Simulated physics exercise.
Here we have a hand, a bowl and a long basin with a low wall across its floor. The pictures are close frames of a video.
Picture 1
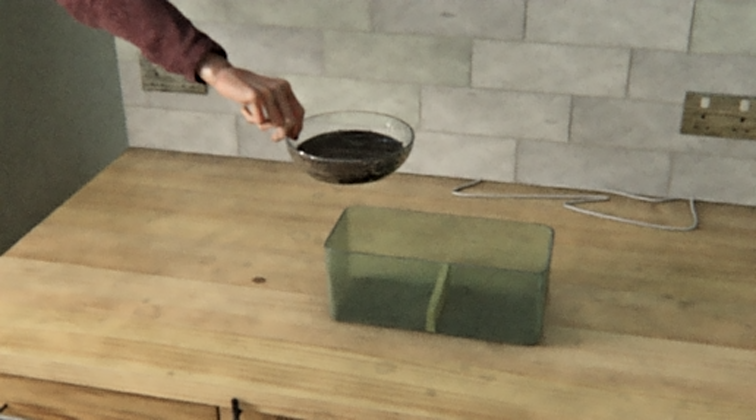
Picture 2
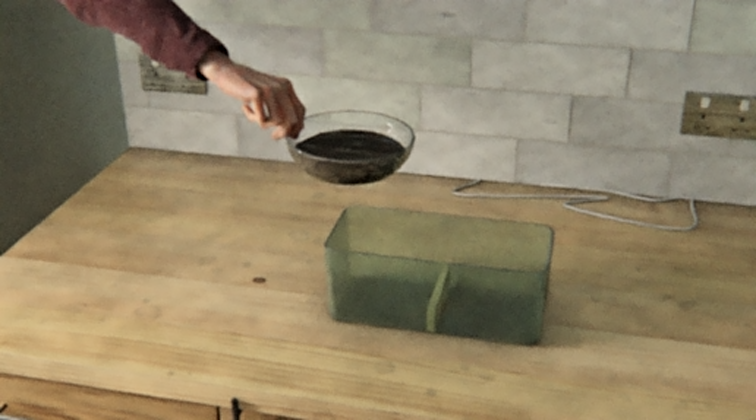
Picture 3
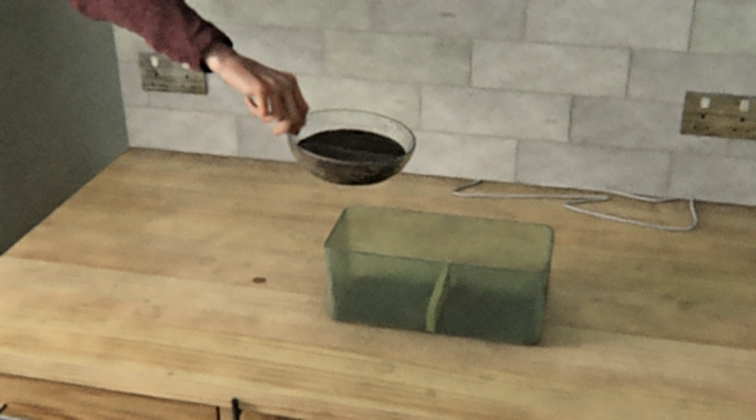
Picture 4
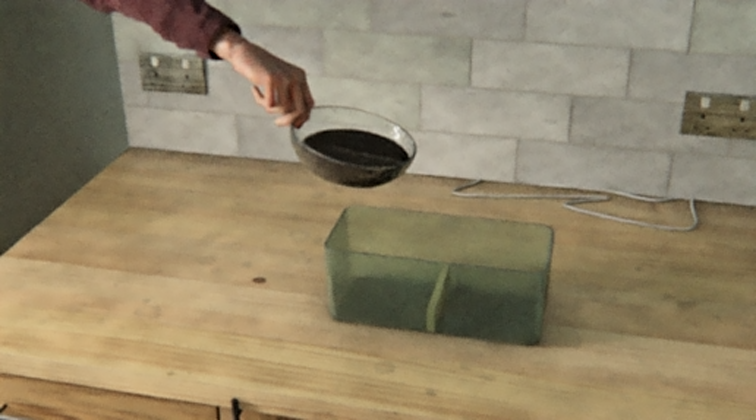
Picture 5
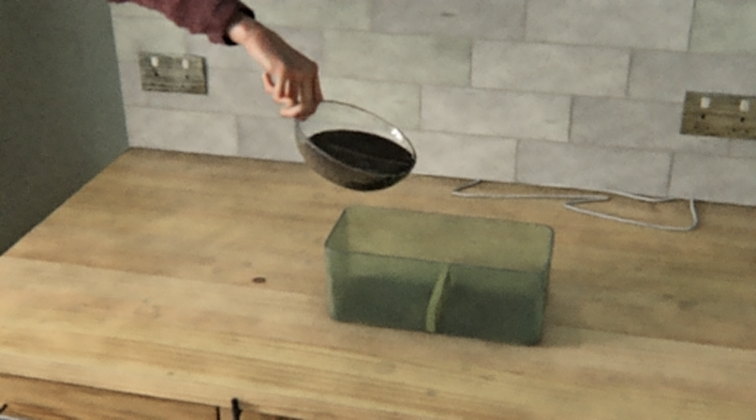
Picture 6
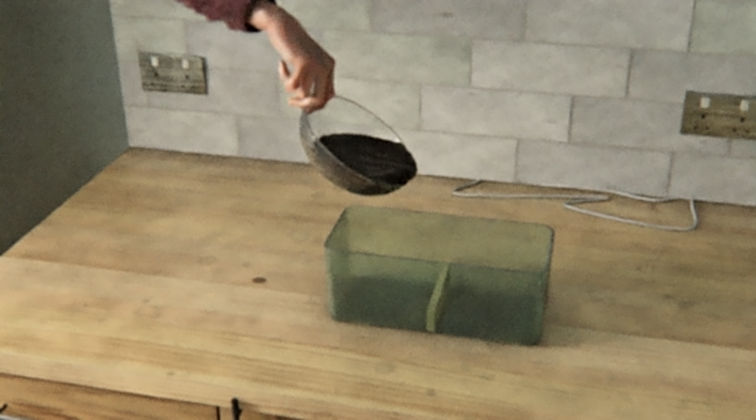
A hand in a maroon sleeve holds a clear glass bowl of dark coffee above a wooden counter, seen from the front and slightly above. Below sits a translucent green long basin with a low wall across its floor, before pale tiles, brass-toned sockets and a thin white cable. The hand rises and tilts the bowl steadily rightward, the dark contents shifting toward its lowered right rim, while the camera stays still.
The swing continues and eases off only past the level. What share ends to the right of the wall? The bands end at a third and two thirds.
The share right of the wall is from a third to two thirds.
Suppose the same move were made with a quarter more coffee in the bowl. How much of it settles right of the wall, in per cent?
It comes to 50 per cent or so.
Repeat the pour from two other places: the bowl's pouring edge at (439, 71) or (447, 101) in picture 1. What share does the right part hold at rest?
First some 75, then 75 per cent.
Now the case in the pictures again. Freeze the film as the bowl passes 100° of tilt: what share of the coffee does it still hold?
It comes to 0 per cent or so.
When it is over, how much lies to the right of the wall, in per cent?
Roughly 45 in a hundred.
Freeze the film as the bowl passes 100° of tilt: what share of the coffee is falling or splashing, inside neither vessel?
Near 5 %.
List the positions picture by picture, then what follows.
In the first picture, it leans 0°; its right rim is at (412, 141); the coffee meets the walls at (298, 144) and (407, 154); the long basin's rim runs from (335, 227) to (551, 251); the wall's top is at (439, 286).
In the second picture, it leans 2°; its right rim is at (413, 143); the coffee meets the walls at (298, 143) and (407, 155).
In the third picture, it leans 6°; its right rim is at (414, 148); the coffee meets the walls at (299, 141) and (407, 157).
In the fourth picture, it leans 13°; its right rim is at (415, 156); the coffee meets the walls at (302, 139) and (409, 160).
In the fifth picture, it leans 23°; its right rim is at (414, 166); the coffee meets the walls at (306, 139) and (413, 162).
In the sixth picture, it leans 34°; its right rim is at (411, 177); the coffee meets the walls at (314, 141) and (406, 164); 5 per cent is over the edge.
A moment on, the bowl is tipped right over and 1 per cent is still to pour, 48 is left of the wall and 47 right of it.
Next, the bowl is tipped right over and 0 per cent is still to pour, 51 is left of the wall and 46 right of it.
Then the bowl is tipped right over and 0 per cent is still to pour, 52 is left of the wall and 46 right of it.
Later the bowl is tipped right over and 0 per cent is still to pour, 52 is left of the wall and 46 right of it.
At rest 52 per cent lies left of the wall, 46 right of it and 2 outside.
